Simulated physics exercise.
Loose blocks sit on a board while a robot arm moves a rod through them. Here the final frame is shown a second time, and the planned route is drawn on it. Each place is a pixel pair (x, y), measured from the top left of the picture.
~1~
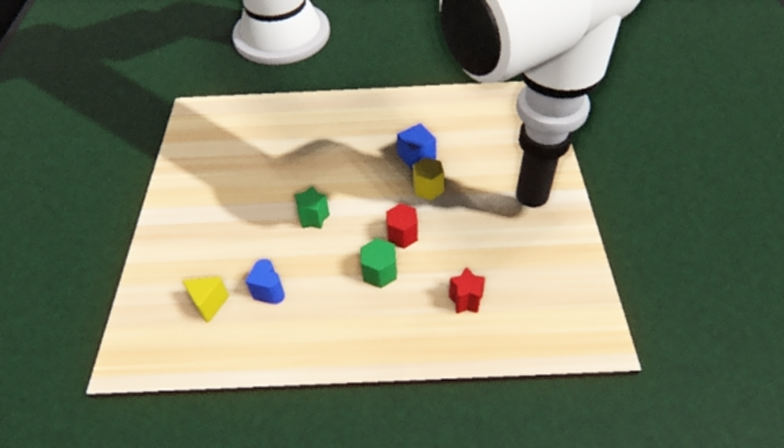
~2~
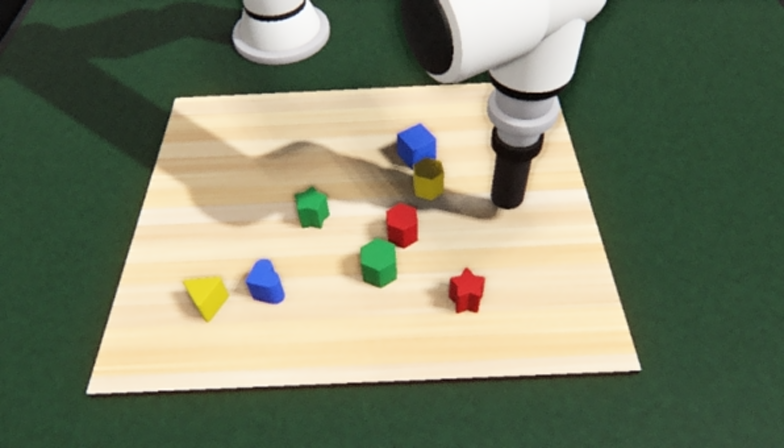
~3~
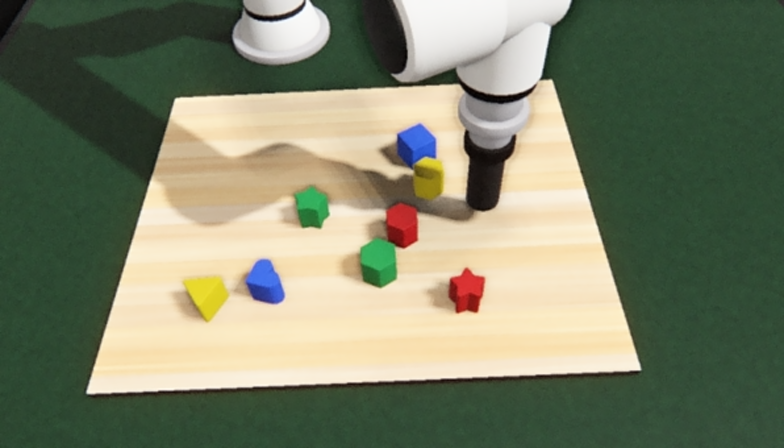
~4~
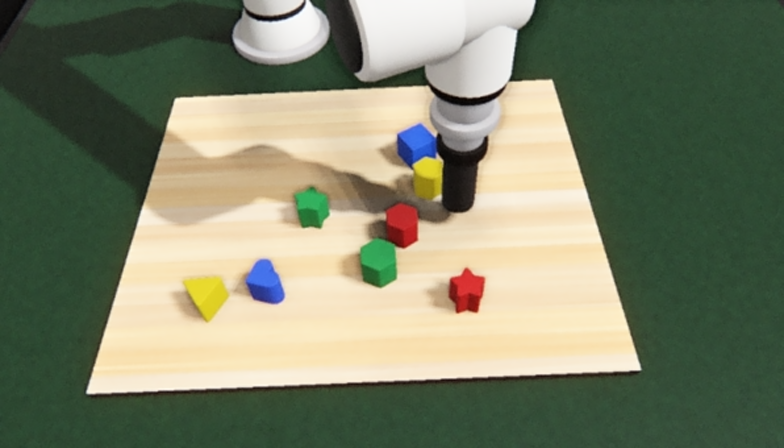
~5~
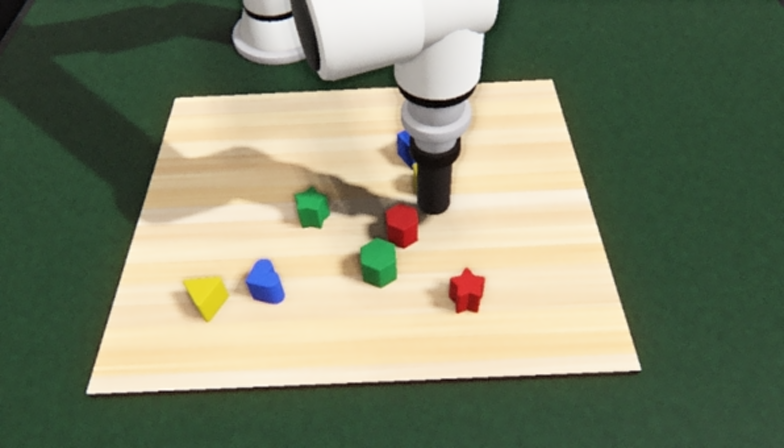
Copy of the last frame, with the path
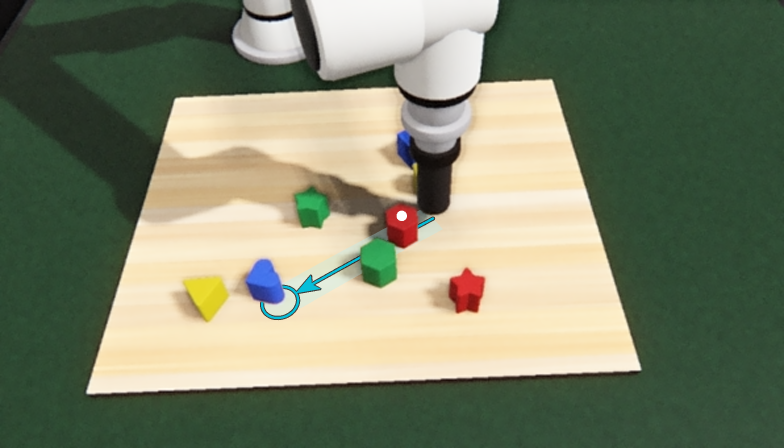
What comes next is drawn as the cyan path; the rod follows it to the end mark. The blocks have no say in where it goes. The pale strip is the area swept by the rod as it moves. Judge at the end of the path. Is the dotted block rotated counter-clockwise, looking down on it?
My answer is no.
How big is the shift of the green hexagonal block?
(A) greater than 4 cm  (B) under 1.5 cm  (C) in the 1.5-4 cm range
Correct choice: C.
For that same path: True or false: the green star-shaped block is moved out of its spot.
It is false.
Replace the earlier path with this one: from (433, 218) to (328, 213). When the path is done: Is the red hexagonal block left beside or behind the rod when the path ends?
I'd say yes.
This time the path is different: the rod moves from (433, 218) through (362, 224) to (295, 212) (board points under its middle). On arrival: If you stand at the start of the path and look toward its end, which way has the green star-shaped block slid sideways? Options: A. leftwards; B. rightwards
That would be B.
Path on the board, straight from (433, 218) to (280, 302); the dot is on the red hexagonal block.
The first path, step by step. One third of the way, rod at (383, 231); green hexagonal block at (369, 262), turned 40° anticlockwise; red hexagonal block at (351, 236), turned 25° anticlockwise.
Two thirds of the way, rod at (331, 259); green hexagonal block at (367, 268), turned 55° anticlockwise; red hexagonal block at (295, 256).
At the end, rod at (275, 289); blue heart block at (238, 278), turned 25° anticlockwise; green star-shaped block in place; green hexagonal block at (367, 268), turned 55° anticlockwise; red hexagonal block at (261, 258), turned 55° clockwise; yellow hexagonal block in place.
